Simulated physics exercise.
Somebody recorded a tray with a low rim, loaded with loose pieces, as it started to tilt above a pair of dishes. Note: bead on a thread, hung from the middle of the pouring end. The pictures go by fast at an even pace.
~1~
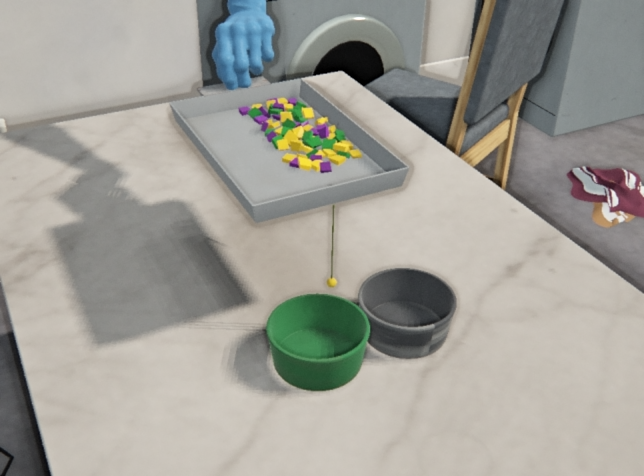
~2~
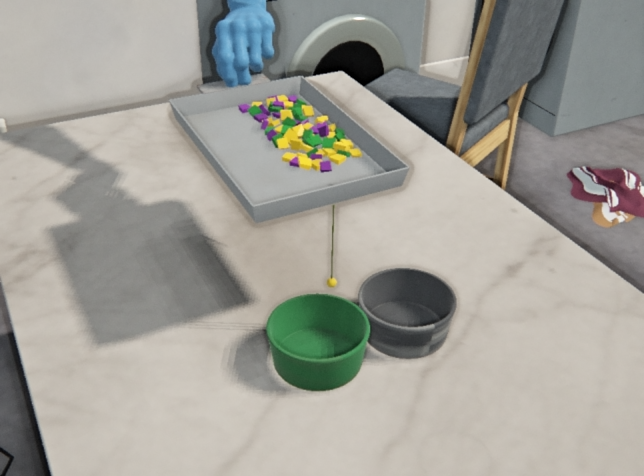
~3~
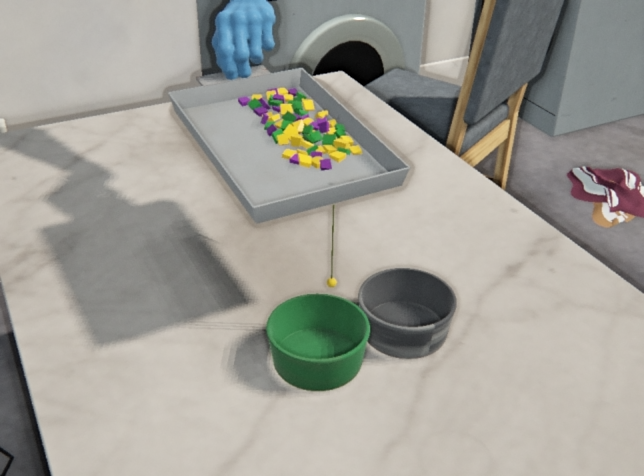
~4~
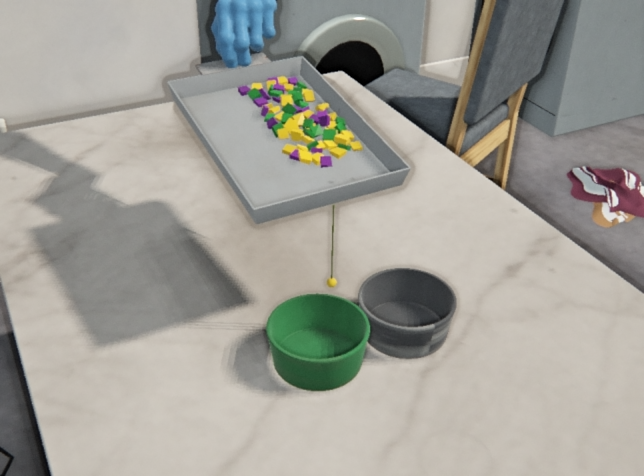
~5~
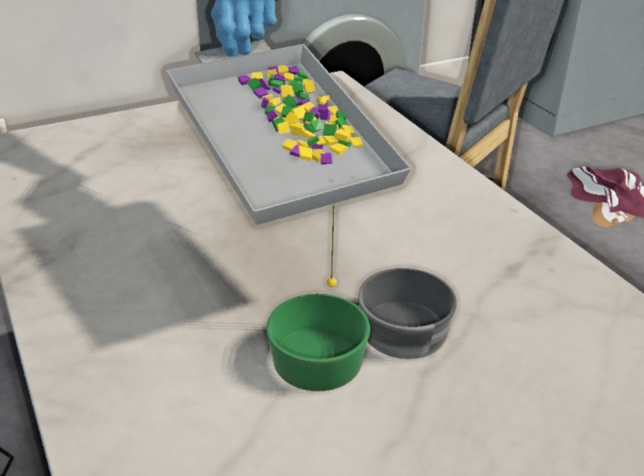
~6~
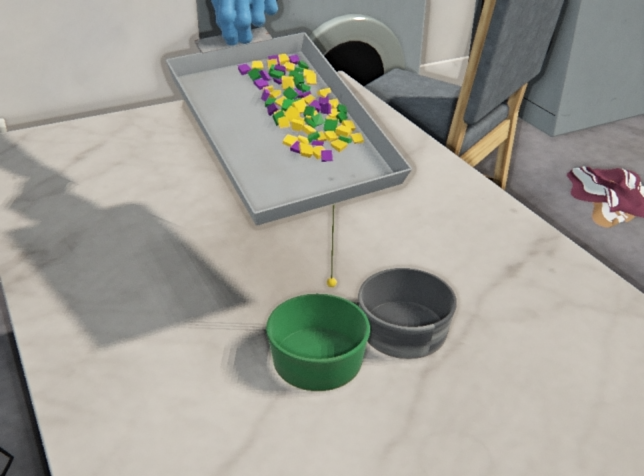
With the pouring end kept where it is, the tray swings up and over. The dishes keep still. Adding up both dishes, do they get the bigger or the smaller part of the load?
The caught share tops half.
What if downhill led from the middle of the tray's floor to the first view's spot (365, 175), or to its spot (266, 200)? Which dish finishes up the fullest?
On the first try it's the right-side dish, on the second the left-side dish.
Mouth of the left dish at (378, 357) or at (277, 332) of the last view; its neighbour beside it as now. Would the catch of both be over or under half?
Taking the places in turn, it's shy of half and then past half.
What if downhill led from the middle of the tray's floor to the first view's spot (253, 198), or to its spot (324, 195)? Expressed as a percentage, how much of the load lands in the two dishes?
The first try gives close to 30 per cent, the second close to 90 per cent.
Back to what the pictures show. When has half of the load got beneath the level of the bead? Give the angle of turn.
Approx. reading: About 115°.
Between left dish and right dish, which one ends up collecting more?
That would be the leftward one.
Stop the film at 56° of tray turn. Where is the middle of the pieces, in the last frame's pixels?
Somewhere around pixel (336, 184) in the last picture.
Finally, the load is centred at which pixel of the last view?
About (329, 357).
Soon after the last picture, tray tipped steeply; nearly all on the tray; a stray few in the air.
A little later, tray tipped right over; most on the tray; about a quarter in the left dish; a stray few in the right dish; a stray few in the air.
Later still, tray tipped past a quarter turn; about two thirds in the left dish; a small part in the right dish; a small part outside both.
At rest, tray tipped past a quarter turn; about two thirds in the left dish; a small part in the right dish; a small part outside both.
